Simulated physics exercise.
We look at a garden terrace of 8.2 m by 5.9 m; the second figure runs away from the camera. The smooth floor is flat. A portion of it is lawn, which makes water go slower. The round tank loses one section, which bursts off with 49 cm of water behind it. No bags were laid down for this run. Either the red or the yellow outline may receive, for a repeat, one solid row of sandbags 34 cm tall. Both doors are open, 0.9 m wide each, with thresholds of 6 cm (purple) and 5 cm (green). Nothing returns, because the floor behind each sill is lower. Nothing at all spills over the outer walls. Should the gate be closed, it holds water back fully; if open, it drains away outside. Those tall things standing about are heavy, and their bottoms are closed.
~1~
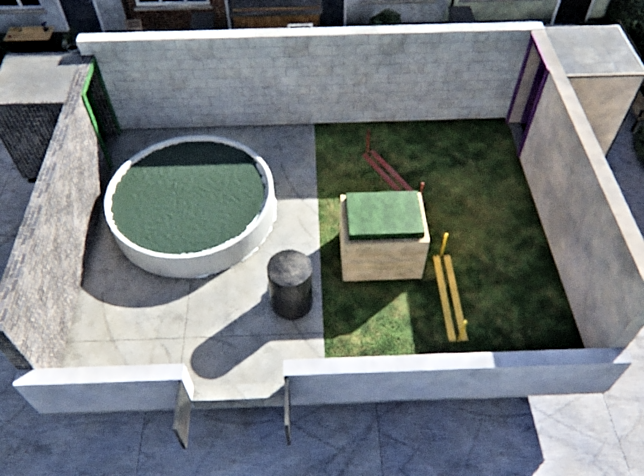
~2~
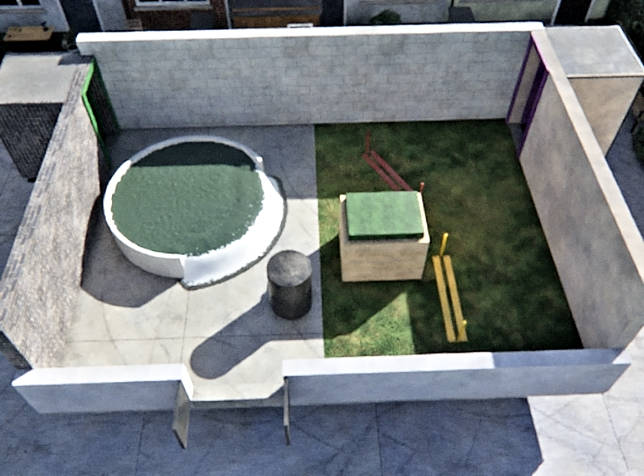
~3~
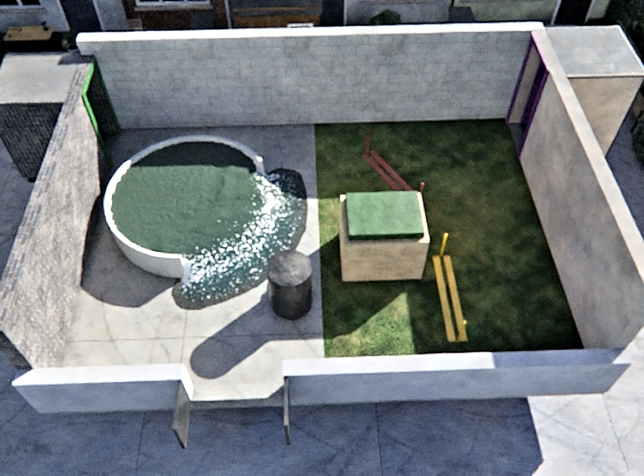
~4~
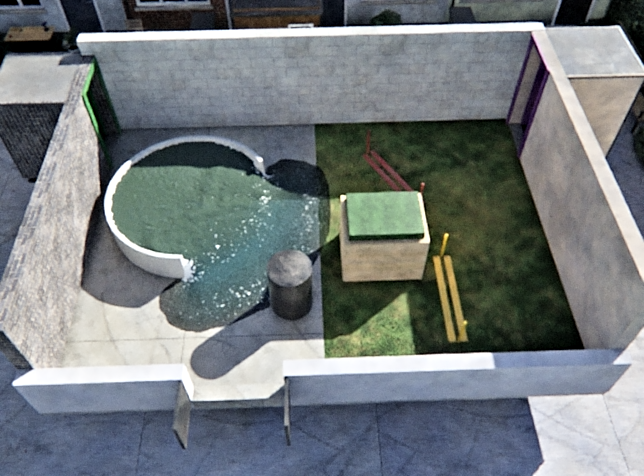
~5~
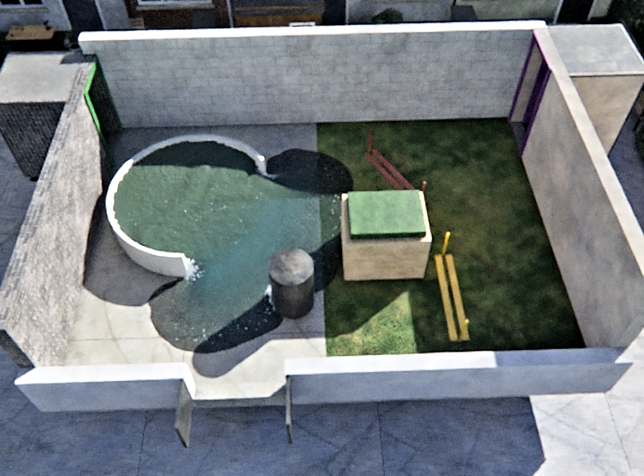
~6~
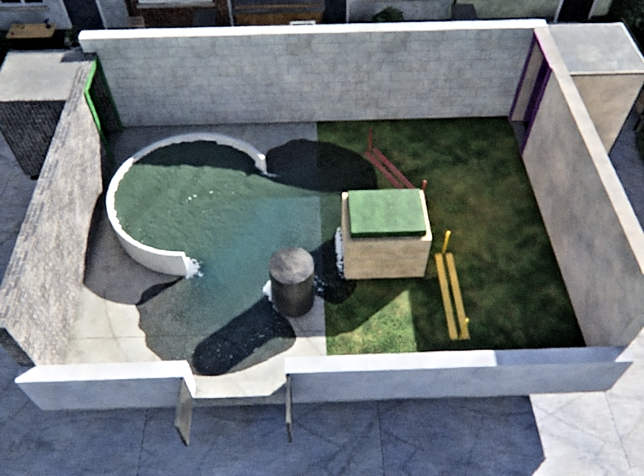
In a walled garden terrace, a round tank's side bursting open and water spreading across the floor, around a dark cylinder.
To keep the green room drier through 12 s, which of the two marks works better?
The yellow mark works better.
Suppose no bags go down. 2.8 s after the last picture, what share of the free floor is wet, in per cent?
65 %.
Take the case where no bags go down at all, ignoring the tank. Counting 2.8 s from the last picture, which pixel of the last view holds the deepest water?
(315, 263), roughly.
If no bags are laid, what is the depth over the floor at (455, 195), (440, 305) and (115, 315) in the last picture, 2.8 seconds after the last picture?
In turn they read 7, 4 and 0 centimetres.
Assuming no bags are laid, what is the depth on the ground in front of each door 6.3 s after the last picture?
Purple 9 cm, green 0 cm.
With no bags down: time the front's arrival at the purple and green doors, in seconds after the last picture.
Purple 3.4 s, green 8.0 s.
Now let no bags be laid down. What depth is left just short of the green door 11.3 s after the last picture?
About 6.0 centimetres.
Then, 0.7 s after the last picture water covers 35 % of the floor and is deepest (31 cm) near (325, 263) in the run without bags; in at the green door, 0 L with no bags, 0 L with the row on red, 0 L on yellow.
Then, 1.5 s after the last picture water covers 45 % of the floor and is deepest (33 cm) near (325, 255) in the run without bags; in at the green door, 0 L with no bags, 0 L with the row on red, 0 L on yellow.
Then, 2.8 s after the last picture water covers 65 % of the floor and is deepest (20 cm) near (315, 263) in the run without bags; in at the green door, 0 L with no bags, 0 L with the row on red, 0 L on yellow.
Then, 6.3 s after the last picture water covers 90 % of the floor and is deepest (10 cm) near (566, 370) in the run without bags; in at the green door, 0 L with no bags, 4 L with the row on red, 0 L on yellow.
Then, 11.3 s after the last picture water covers 100 % of the floor and is deepest (8 cm) near (519, 371) in the run without bags; in at the green door, 0 L with no bags, 47 L with the row on red, 0 L on yellow.
